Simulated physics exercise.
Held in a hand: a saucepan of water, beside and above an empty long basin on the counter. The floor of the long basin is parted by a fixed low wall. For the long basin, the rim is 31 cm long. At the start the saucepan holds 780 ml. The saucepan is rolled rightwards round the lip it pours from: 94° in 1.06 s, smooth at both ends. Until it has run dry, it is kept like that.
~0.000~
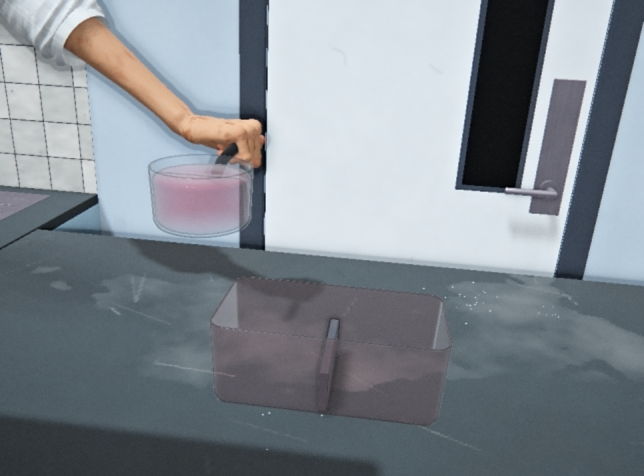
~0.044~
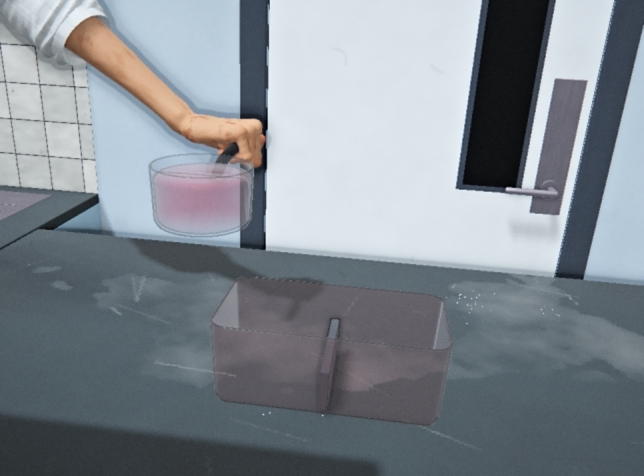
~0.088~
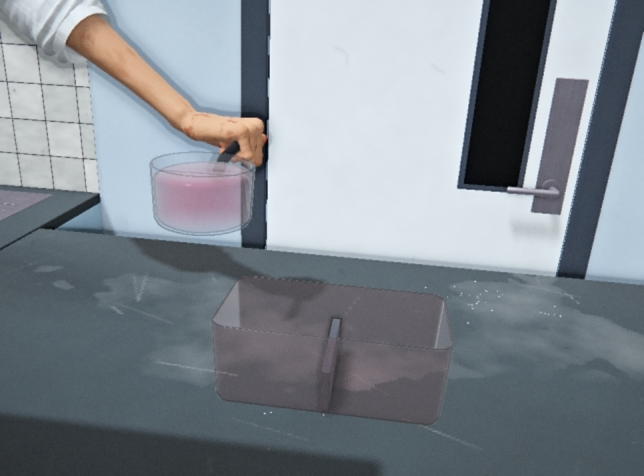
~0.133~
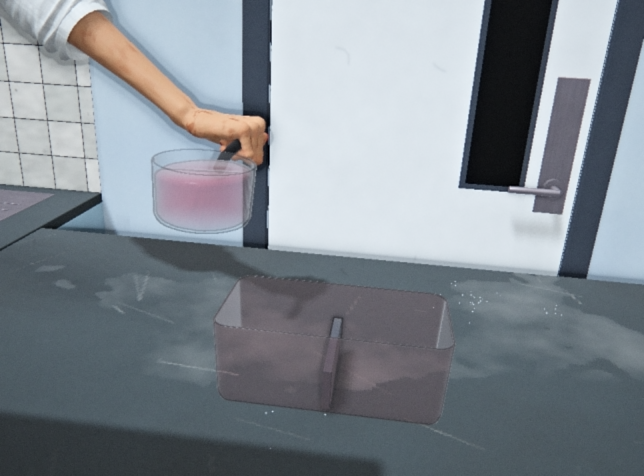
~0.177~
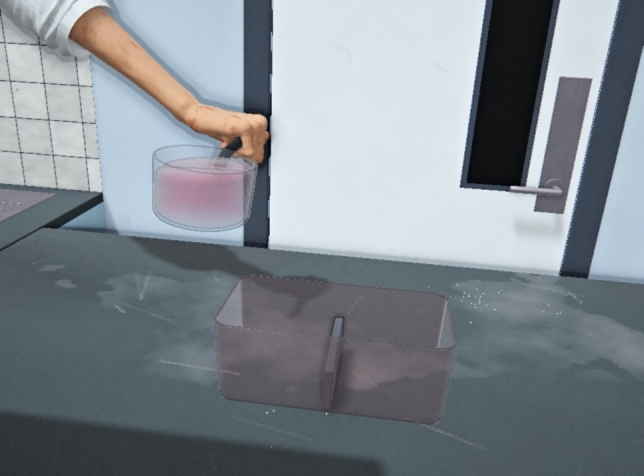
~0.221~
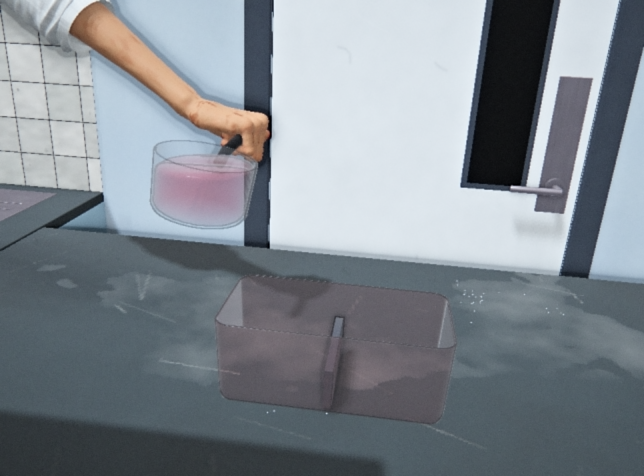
The footage shows a hand holding a clear round pan of pink liquid by its handle above a dark counter, beside an empty, see-through divided basin; the hand gradually tilts the pan slightly to the right.
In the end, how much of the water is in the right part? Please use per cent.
Roughly 59 percent is in the right part.
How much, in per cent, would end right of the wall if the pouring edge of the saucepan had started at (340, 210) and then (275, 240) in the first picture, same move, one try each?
The first try gives 85 percent and the second 70 percent.
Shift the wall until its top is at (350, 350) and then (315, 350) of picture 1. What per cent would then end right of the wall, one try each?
I'd say 20 percent on the first go, 80 percent on the next.
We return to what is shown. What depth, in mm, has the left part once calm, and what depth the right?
I'd expect close to 14 mm on the left and close to 22 mm on the right.
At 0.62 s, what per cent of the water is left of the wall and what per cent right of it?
2 on the left, 0 on the right, roughly.
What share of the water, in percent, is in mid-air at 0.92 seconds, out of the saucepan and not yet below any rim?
Close to 34 %.
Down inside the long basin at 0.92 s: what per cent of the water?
Looks like about 46 % of the whole amount.
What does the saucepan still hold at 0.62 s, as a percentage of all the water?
I'd put it near 70 percent.
By 0.62 s the tilt is 60° and 71 per cent is still to pour, 2 is left of the wall and 0 right of it.
By 0.92 s the tilt is 90° and 19 per cent is still to pour, 17 is left of the wall and 30 right of it.
By 1.23 s the tilt is 94° and 3 per cent is still to pour, 30 is left of the wall and 59 right of it.
By 1.56 s the tilt is 94° and 1 per cent is still to pour, 37 is left of the wall and 59 right of it.
At rest 39 per cent lies left of the wall, 59 right of it and 2 outside.
